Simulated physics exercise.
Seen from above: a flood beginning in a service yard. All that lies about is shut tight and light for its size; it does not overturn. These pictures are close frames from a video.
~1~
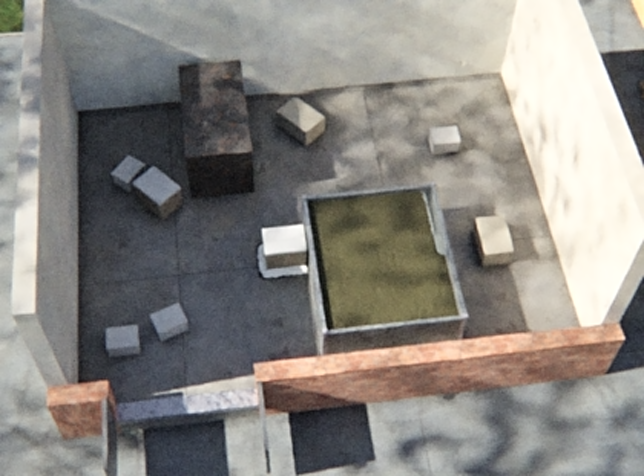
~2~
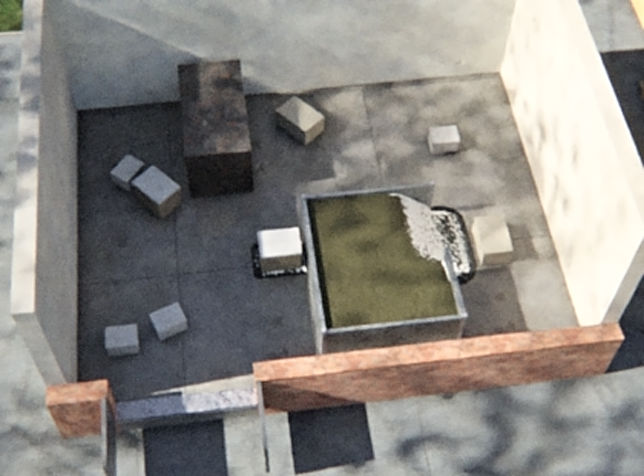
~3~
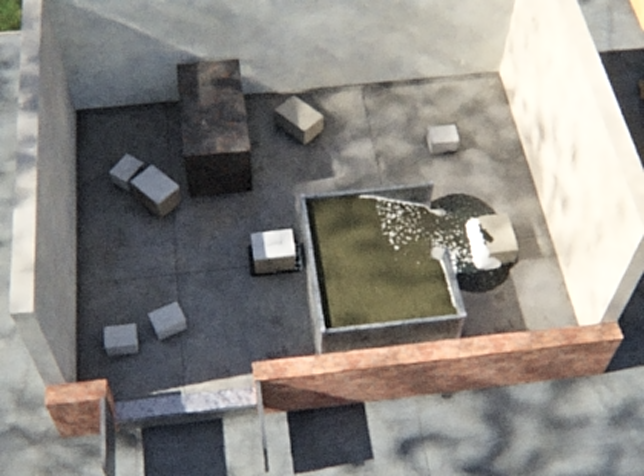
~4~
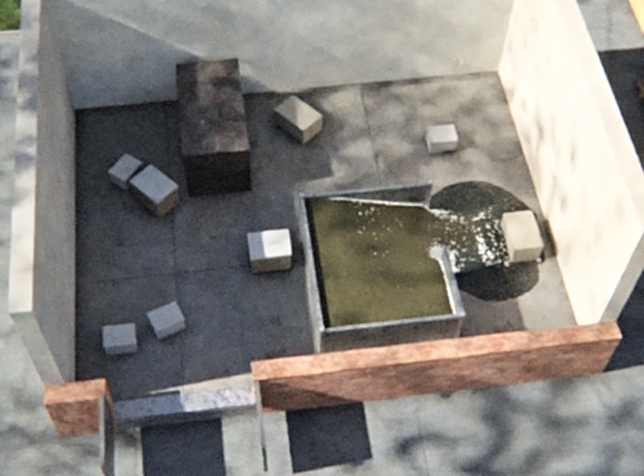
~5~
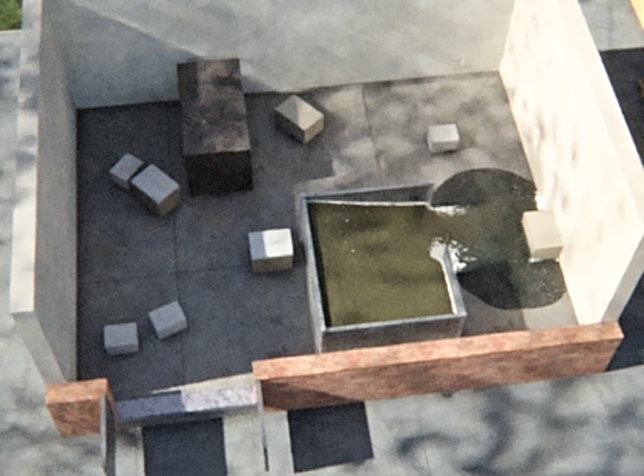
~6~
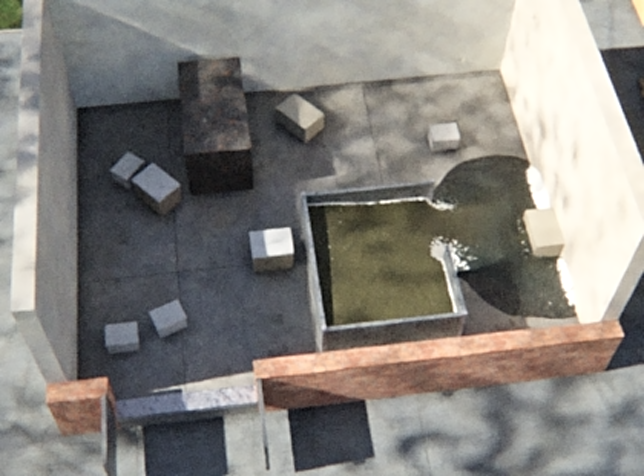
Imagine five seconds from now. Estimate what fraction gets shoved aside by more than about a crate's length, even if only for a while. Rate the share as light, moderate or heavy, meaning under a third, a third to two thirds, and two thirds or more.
Light.
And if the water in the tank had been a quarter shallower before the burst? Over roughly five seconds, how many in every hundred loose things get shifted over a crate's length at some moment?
About 20 %.
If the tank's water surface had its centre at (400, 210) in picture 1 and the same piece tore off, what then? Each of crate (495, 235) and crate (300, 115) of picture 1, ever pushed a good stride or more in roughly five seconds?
Fell short, travelled that far.
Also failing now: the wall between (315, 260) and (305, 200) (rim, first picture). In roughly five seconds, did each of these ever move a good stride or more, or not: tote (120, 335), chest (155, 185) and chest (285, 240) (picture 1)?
In that order: Swept aside, that far or more, pushed that far.
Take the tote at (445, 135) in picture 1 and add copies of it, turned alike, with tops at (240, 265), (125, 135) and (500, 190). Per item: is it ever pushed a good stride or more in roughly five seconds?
In that order: Short of that, less than that, yes.
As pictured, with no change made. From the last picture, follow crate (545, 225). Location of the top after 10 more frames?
Estimated position: Roughly (562, 285).
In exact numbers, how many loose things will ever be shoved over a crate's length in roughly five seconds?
That works out to 2.
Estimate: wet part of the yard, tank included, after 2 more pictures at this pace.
My guess is around 25 per cent.
A moment on, 1 of 8 are well off their spots; 1 afloat.
Next, 1 of 8 are well off their spots; 1 afloat.
Later, 2 of 8 are well off their spots; 1 afloat.
In the end, 2 of 8 are well off their spots, and 2 have been at some point; 1 afloat.
